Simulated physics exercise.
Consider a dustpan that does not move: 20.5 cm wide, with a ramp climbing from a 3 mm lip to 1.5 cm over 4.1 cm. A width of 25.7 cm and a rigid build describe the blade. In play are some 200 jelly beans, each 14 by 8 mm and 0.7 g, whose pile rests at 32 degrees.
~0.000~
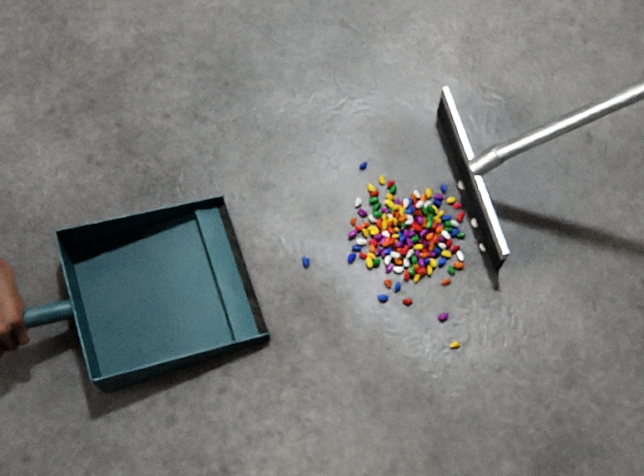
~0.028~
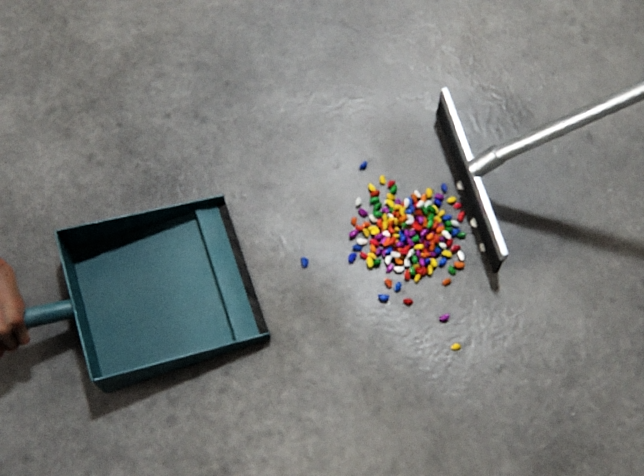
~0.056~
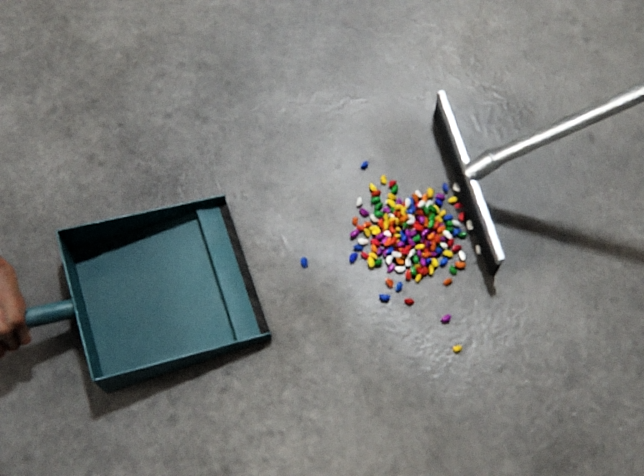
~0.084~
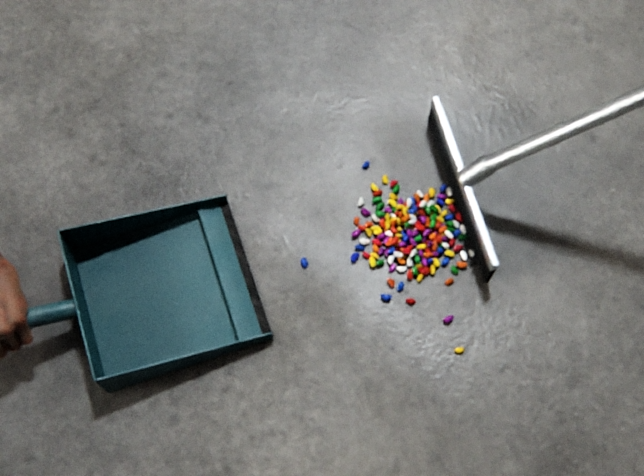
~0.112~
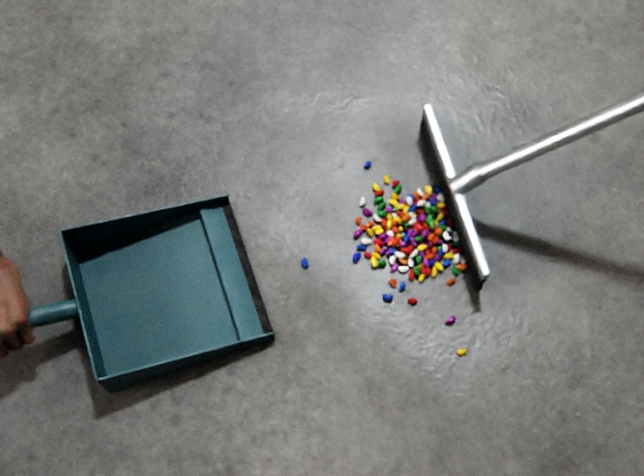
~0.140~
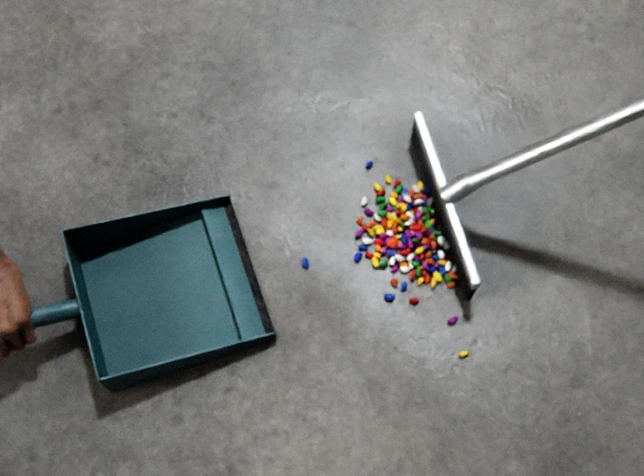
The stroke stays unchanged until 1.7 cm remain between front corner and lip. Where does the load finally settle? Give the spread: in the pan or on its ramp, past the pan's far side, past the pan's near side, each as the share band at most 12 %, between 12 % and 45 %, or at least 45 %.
Spread: Pan between 12 % and 45 %, far side at most 12 %, near side between 12 % and 45 %.
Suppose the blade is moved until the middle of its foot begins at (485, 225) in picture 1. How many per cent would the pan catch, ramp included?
The pan and its ramp would take some 10 per cent.
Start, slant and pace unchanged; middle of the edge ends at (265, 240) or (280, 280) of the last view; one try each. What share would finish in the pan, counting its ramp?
About 45 % and 40 %.
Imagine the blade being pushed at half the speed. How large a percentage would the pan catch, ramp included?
Some 15 %.
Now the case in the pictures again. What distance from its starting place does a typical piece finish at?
It comes to some 24 cm.
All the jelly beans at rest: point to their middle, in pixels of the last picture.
Look around (267, 311) in the last picture.
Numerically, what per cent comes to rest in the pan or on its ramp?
Near 20 in every hundred.
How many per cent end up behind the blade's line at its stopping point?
I'd say close to 5 per cent.
Then, at 0.33 s, middle of the blade 14 cm from the lip; 0 % over the lip, far side 0 %, near side 15 %.
After 0.45 s, middle of the blade 6 cm from the lip; 0 % over the lip, far side 0 %, near side 30 %.
Then, at 0.70 s, middle of the blade 3 cm from the lip; 20 % over the lip, far side 0 %, near side 30 %.
By 2.8 s all is still; pan 20 %, far side 0 %, near side 30 %, in front of the lip or behind the blade 45 %.
